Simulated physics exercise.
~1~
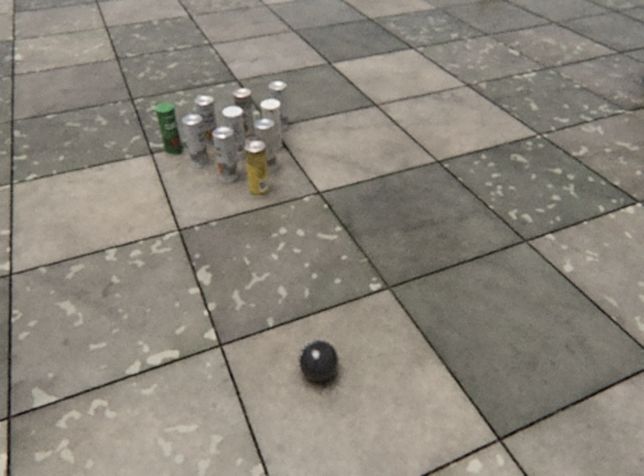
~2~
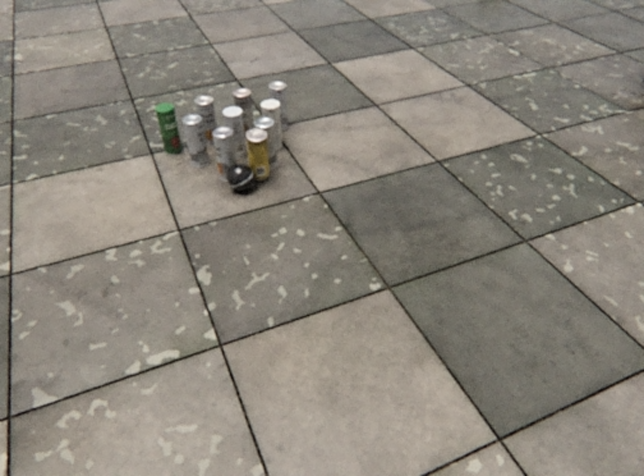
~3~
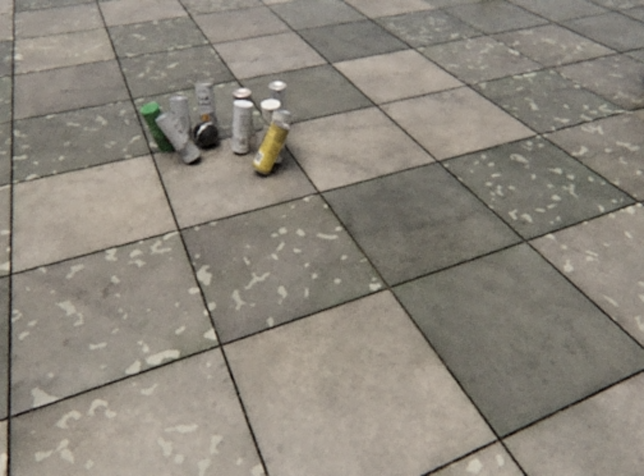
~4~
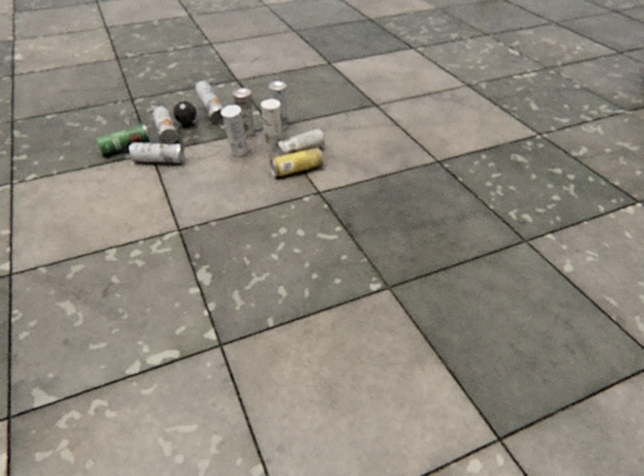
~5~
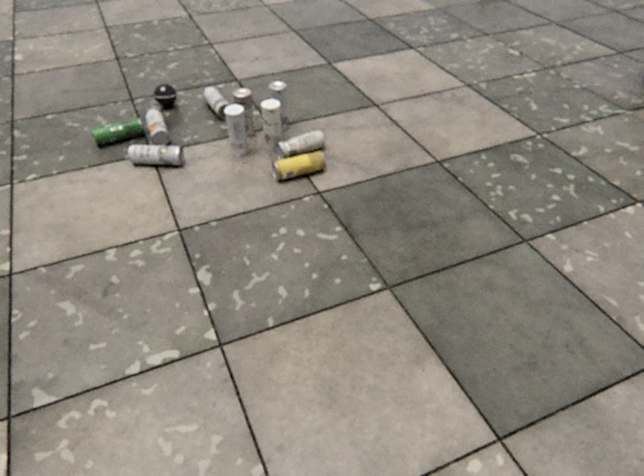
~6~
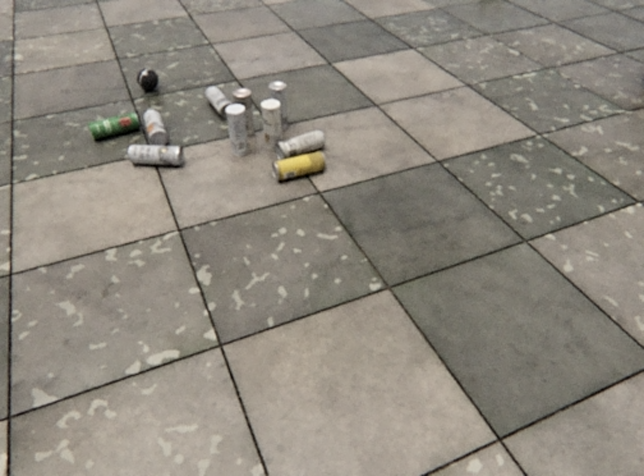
A floor of large square tiles, some plain beige or dark grey and others speckled with pale flecks, is seen from above at an angle. Ten upright cans stand in a tight wedge at the upper left, mostly silvery, with a green one at the left corner and a yellow one nearest the viewer. A dark, shiny ball rolls up from the lower middle and strikes the front of the group. It pushes through, tipping the yellow can and others aside. Six cans end up lying flat, including the green and yellow ones, while four remain standing as the ball rolls away toward the upper left.
